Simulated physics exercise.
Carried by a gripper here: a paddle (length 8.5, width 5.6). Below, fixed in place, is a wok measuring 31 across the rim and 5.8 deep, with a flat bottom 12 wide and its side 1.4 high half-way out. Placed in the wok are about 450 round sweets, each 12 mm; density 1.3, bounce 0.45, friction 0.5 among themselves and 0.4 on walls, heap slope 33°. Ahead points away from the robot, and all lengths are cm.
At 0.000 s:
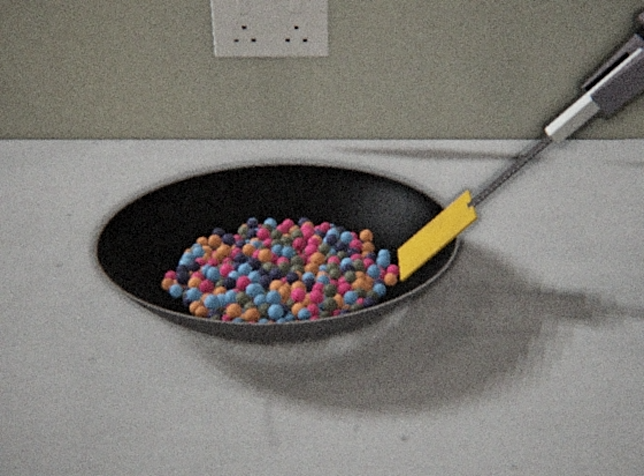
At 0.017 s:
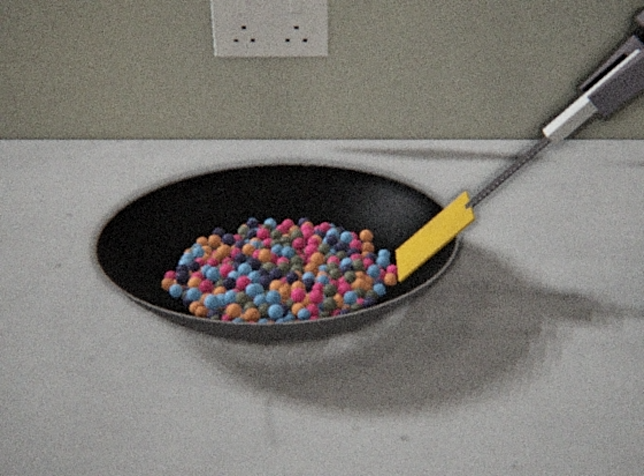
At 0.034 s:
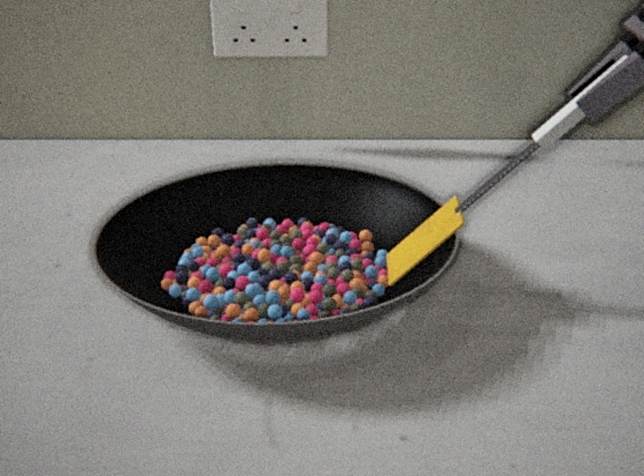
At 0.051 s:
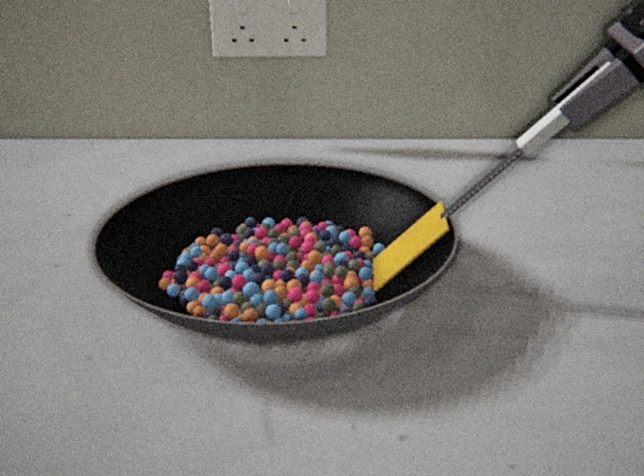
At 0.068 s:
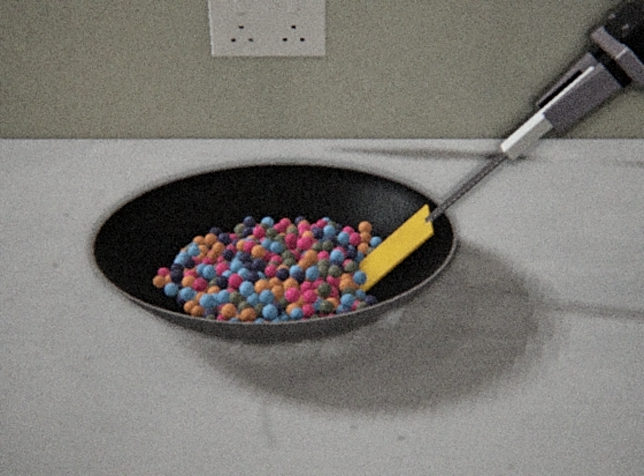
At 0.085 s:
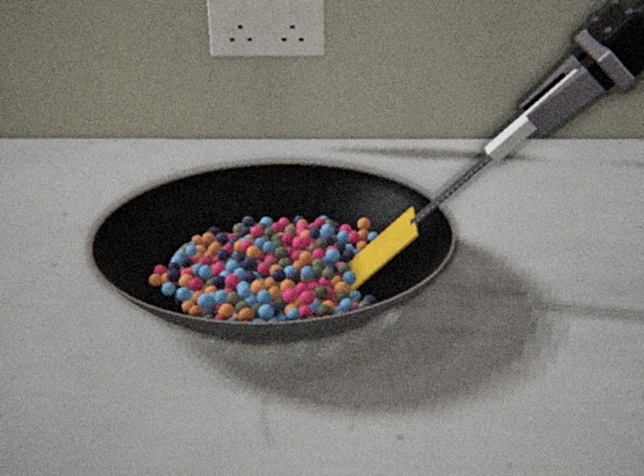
Yellow paddle on a robot arm sliding leftward into a black wok, nudging a heap of small multicoloured balls slightly left.
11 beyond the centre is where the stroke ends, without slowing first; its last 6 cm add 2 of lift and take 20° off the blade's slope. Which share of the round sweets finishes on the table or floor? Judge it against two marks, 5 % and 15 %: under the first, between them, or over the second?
Between them, so from 5 to 15 %.
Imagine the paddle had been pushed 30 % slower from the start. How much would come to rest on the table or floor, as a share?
0 per cent, about.
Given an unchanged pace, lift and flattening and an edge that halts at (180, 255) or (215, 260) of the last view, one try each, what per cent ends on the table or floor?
I'd say some 0 per cent, then some 0 per cent.
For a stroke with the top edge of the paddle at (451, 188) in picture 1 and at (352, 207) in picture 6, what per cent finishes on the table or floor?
Near 20 in a hundred.
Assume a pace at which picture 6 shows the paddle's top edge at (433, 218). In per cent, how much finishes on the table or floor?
Share: Roughly 0 %.
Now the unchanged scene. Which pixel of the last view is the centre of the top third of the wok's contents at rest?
Somewhere near (172, 260) in the last picture.
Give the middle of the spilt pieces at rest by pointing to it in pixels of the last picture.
Centre of the spill: Approx. (21, 274).
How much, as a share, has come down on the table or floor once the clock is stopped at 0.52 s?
Estimate: About 6 percent.
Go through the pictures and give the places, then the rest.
In the first picture, paddle top edge at (473, 204), sloping 45°; upper third of the load around (284, 265), from x 170 to 395, top at y 225; 446 in the wok.
In the second picture, paddle top edge at (471, 205), sloping 45°; upper third of the load around (284, 265), from x 170 to 395, top at y 225.
In the third picture, paddle top edge at (460, 209), sloping 45°; upper third of the load around (285, 264), from x 165 to 385, top at y 225.
In the fourth picture, paddle top edge at (445, 215), sloping 45°; upper third of the load around (284, 265), from x 165 to 380, top at y 225.
In the fifth picture, paddle top edge at (430, 219), sloping 45°; upper third of the load around (279, 265), from x 160 to 375, top at y 225.
In the sixth picture, paddle top edge at (415, 221), sloping 45°; upper third of the load around (276, 264), from x 155 to 375, top at y 220; 446 in the wok.
After 0.18 s, sloping 45°, highest piece 4 above the table; 446 in the wok.
After 0.27 s, sloping 40°, highest piece 6 above the table; 446 in the wok.
After 0.52 s, sloping 25°, highest piece 7 above the table; 412 in the wok, 26 on the table or floor, 8 on the blade or in flight.
After 1.57 s, sloping 25°, highest piece 6 above the table; 412 in the wok, 34 on the table or floor.
At rest, 412 in the wok, 34 on the table or floor. That is 8 % on the table or floor.
